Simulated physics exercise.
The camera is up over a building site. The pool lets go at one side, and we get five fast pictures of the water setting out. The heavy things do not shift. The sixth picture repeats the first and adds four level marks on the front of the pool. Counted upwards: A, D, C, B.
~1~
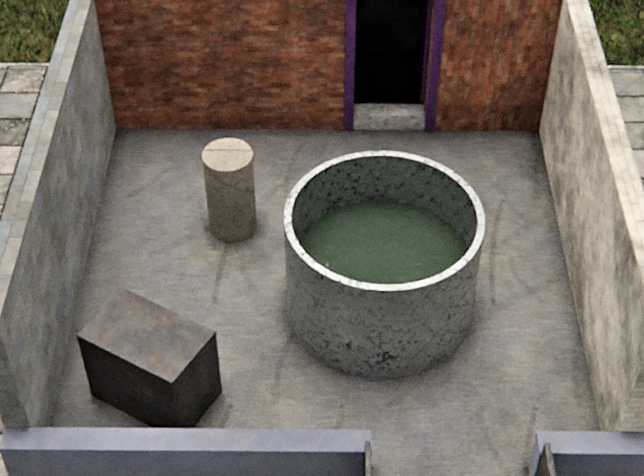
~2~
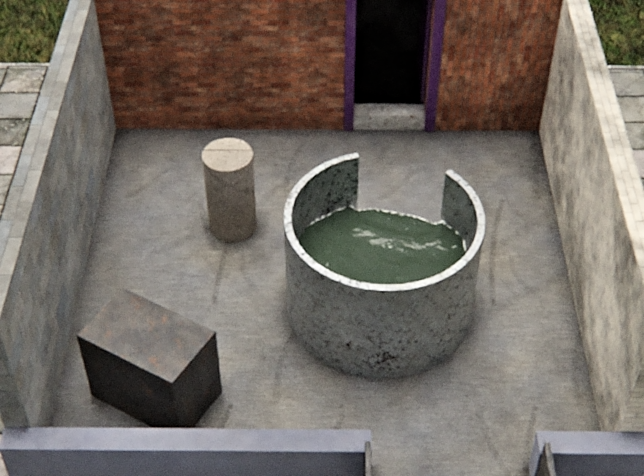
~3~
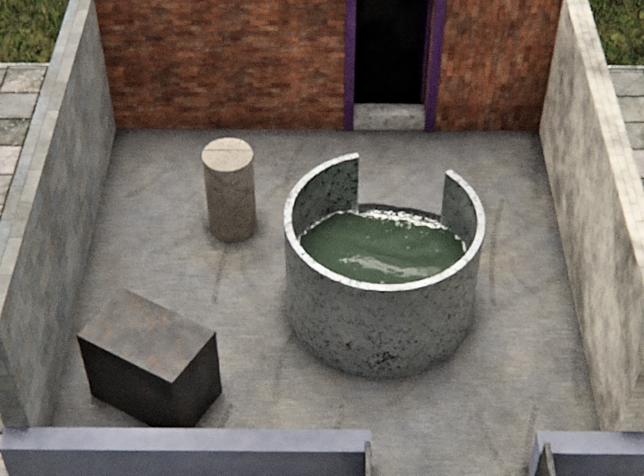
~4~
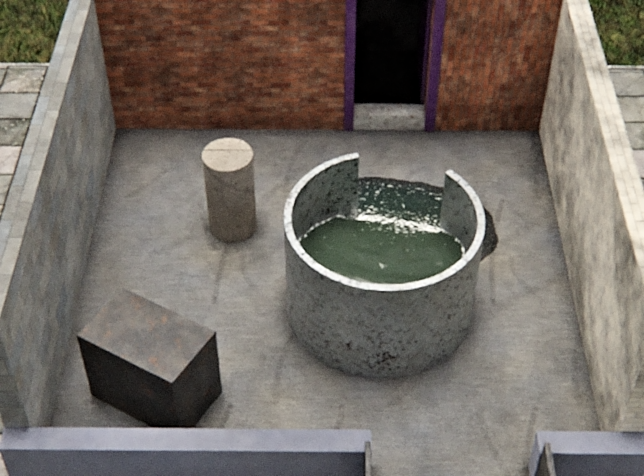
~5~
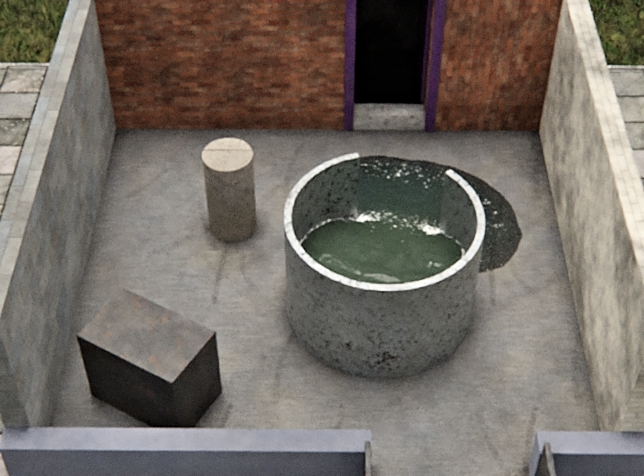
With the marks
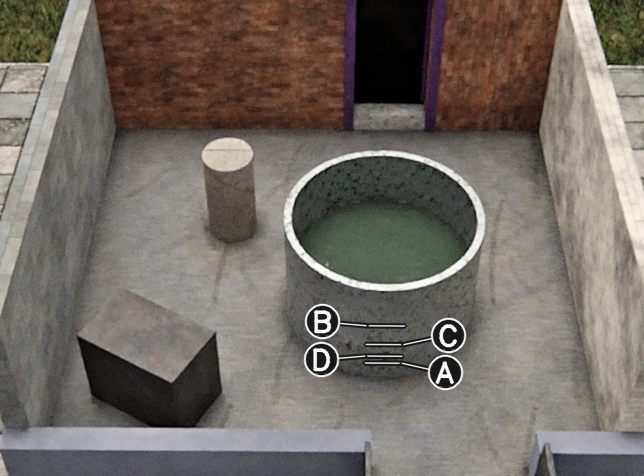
Green water sits still in a round concrete tank between a brick wall with a purple doorway and a low front wall, until a section of the tank's back rim is suddenly gone. The water churns and pours out through the gap, then spreads in a dark sheet across the floor behind and to the right.
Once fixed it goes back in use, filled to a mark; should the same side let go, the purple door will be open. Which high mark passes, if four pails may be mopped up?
Choose C.
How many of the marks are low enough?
Three.
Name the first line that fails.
It is B.
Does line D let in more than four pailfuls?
No.
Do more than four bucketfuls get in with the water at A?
No, that is safe.
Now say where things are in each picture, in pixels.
In the first frame, water in the pool at rest, its middle at (382, 260); foot of the purple doorway at (389, 130); open gate at (454, 427).
In the second frame, water covers 1 % of the ground, its front hidden from here.
In the third frame, water covers 4 % of the ground, its front hidden from here.
In the fourth frame, water covers 8 % of the ground, its front hidden from here.
In the fifth frame, 14 % of the ground under water, visible out to (495, 249).
In white, A at (383, 363); B at (385, 325); C at (384, 344); D at (383, 356); from the bottom up A, D, C, B.
Choosing A, nothing gets over.
Choosing B, about 10 bucketfuls get in.
Choosing C, a splash gets over, under a bucket.
Choosing D, nothing gets over.
